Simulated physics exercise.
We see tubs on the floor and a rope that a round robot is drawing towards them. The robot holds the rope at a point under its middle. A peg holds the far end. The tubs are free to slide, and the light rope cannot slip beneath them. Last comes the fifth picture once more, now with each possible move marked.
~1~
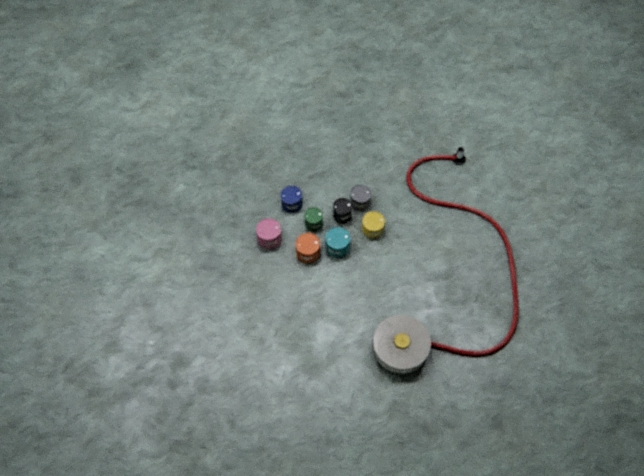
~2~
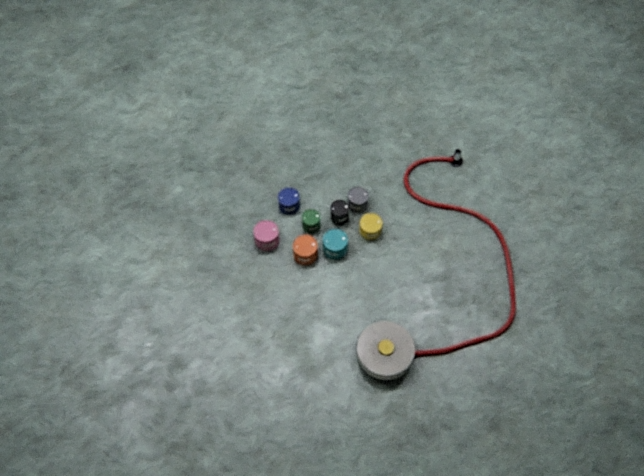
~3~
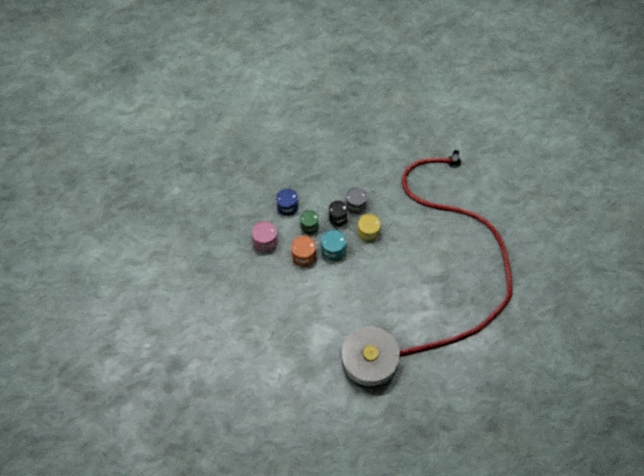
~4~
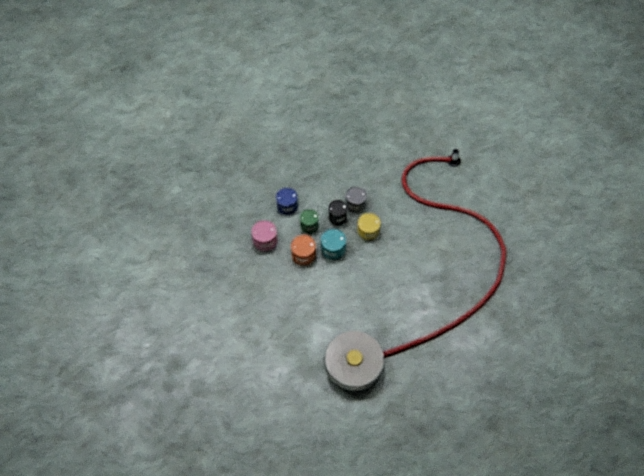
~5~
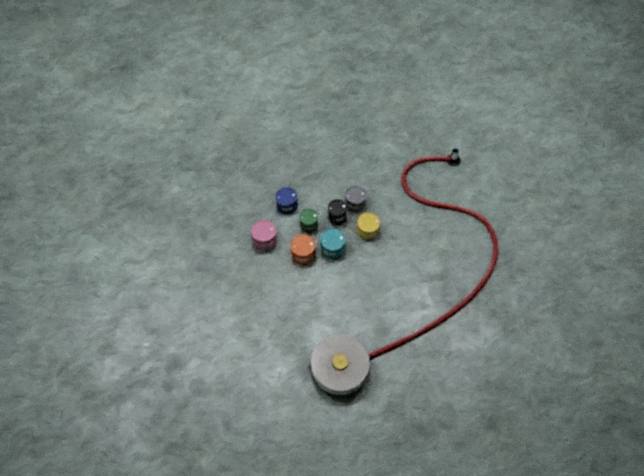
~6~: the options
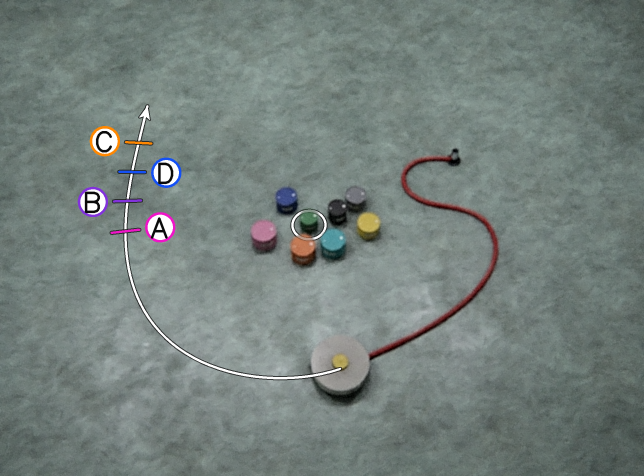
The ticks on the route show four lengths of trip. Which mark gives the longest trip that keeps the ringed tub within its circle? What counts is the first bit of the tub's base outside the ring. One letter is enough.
It should halt at D.
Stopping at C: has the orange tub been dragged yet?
Yes.
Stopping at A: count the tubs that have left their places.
By then, none.
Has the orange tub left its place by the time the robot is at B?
No.
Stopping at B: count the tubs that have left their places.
By then, none.
On the copy, A at (125, 231); B at (127, 201); C at (139, 143); D at (132, 172); the ring at (309, 225); the route from (340, 369) via (135, 290) to (147, 106).
On D. First, robot (198, 357); green tub (309, 221).
Then, robot (126, 260); green tub (309, 221).
Finally, robot (130, 167); green tub (309, 221); orange tub (303, 238); turquoise tub (328, 233); pink tub (266, 230); yellow tub (362, 220); the green tub is still in its ring.
By contrast, A is safe but short; B is safe but short; C drags the ringed tub to (313, 207).
